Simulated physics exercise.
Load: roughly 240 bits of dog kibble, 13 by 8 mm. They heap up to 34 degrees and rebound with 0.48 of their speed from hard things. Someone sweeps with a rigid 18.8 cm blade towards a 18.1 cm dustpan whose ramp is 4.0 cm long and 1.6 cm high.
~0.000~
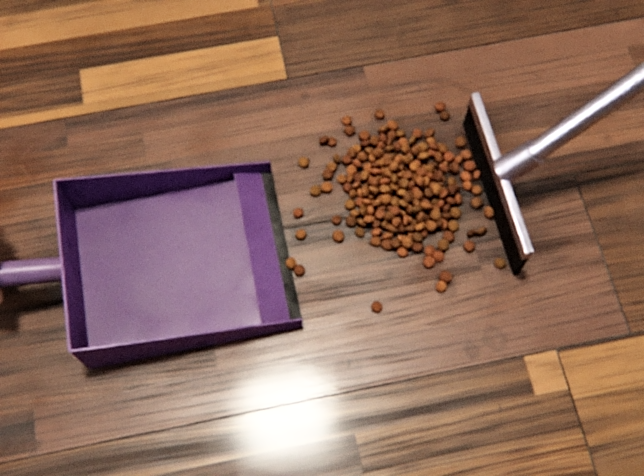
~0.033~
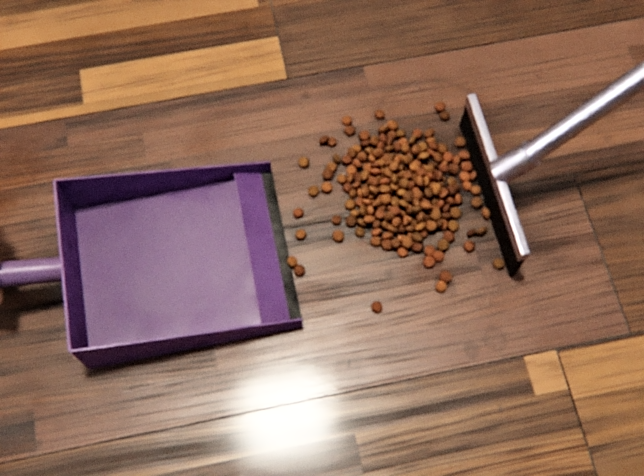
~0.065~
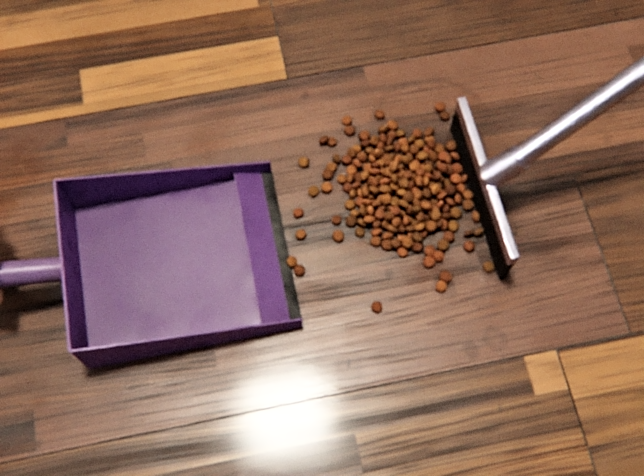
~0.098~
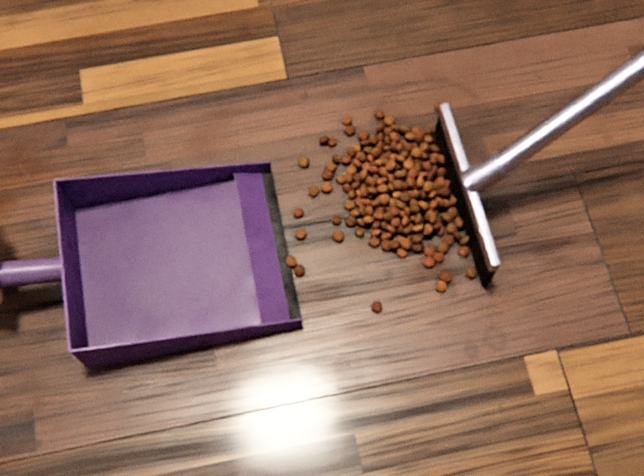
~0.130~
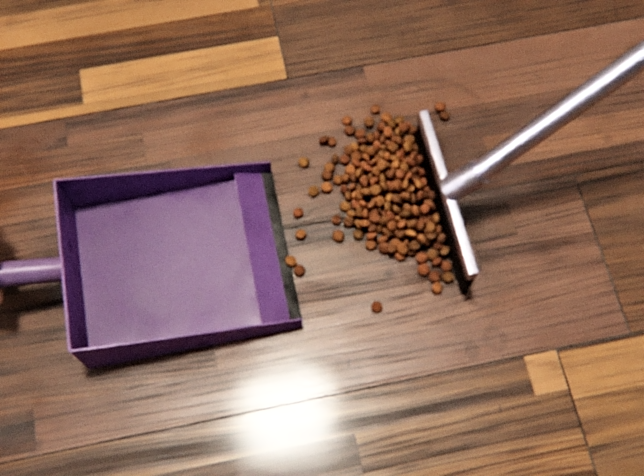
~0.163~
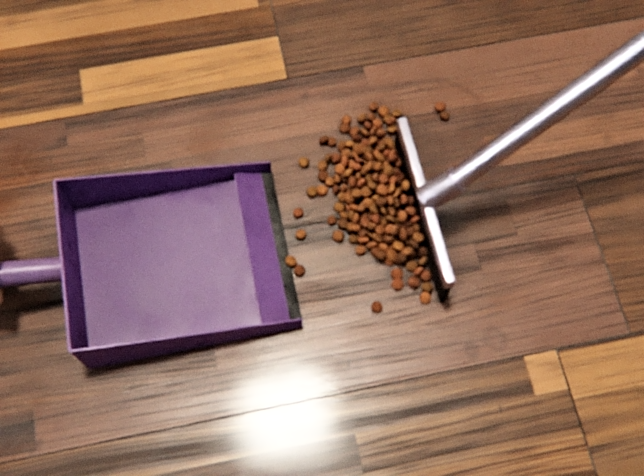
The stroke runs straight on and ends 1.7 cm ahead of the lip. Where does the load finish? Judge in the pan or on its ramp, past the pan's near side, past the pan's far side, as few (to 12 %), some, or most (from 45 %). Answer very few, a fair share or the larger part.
In the pan or on its ramp: The larger part; past the pan's near side: Very few; past the pan's far side: A fair share.
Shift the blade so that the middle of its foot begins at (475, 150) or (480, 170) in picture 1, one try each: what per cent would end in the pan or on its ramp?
Some 50 and 55 per cent.
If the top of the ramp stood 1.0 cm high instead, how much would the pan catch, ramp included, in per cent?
In that case some 55 per cent.
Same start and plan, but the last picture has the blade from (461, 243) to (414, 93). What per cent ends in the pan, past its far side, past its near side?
Pan 30, far 35, near 0.
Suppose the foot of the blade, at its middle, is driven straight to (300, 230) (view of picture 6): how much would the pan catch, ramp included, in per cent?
Some 50 per cent.
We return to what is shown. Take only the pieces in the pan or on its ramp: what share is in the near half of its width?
About 50 per cent.
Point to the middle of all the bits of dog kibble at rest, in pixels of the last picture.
At about (275, 226).
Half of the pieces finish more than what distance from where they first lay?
Some 16 cm.
Then, at 0.26 s, middle of the blade 7 cm from the lip; 0 % over the lip, far side 20 %, near side 0 %.
After 0.33 s, middle of the blade 3 cm from the lip; 30 % over the lip, far side 20 %, near side 0 %.
After 0.53 s, middle of the blade 2 cm from the lip; 50 % over the lip, far side 25 %, near side 0 %.
By 1.1 s all is still; pan 50 %, near side 5 %, far side 25 %, in front of the lip or behind the blade 20 %.
